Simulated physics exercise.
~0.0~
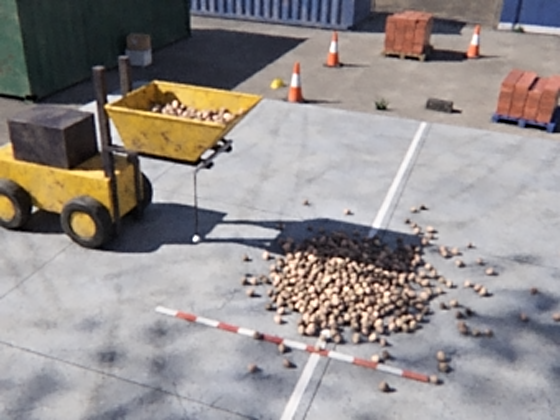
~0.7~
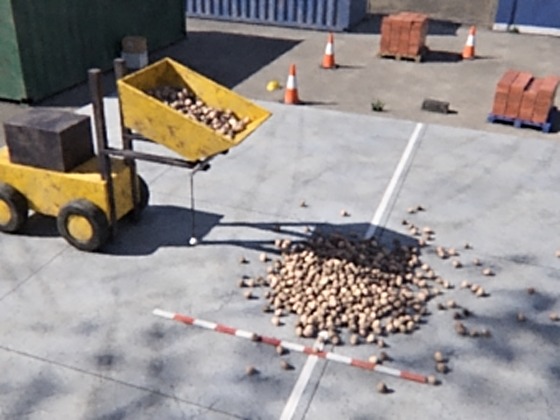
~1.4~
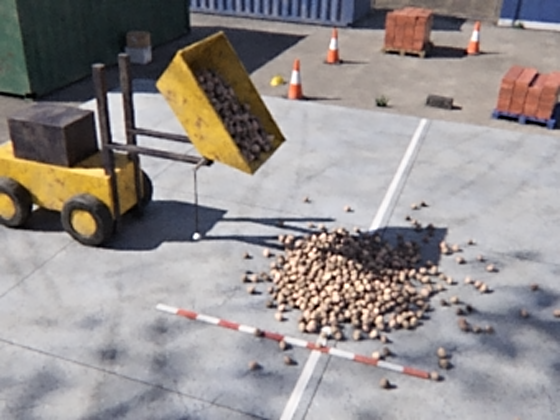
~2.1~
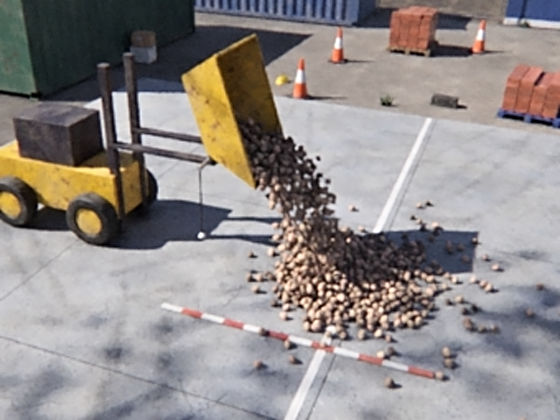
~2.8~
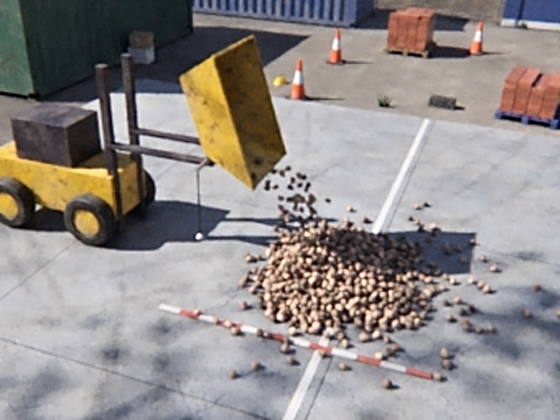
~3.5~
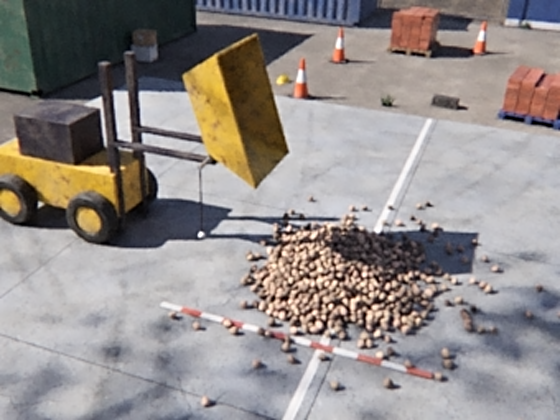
A small yellow loader with a dark block on its back stands at the left of a sunlit concrete yard, seen from above. Its raised yellow skip holds brownish stones, and a loose heap already lies to the right across a painted white line, behind a red and white pole. Containers, orange cones and stacked reddish bricks stand beyond. The skip tips steeply to the right, and its stones slide toward the lip, then pour onto the heap. The last few drop and some roll outward, leaving the skip tilted and still above a broader pile spread over the line.
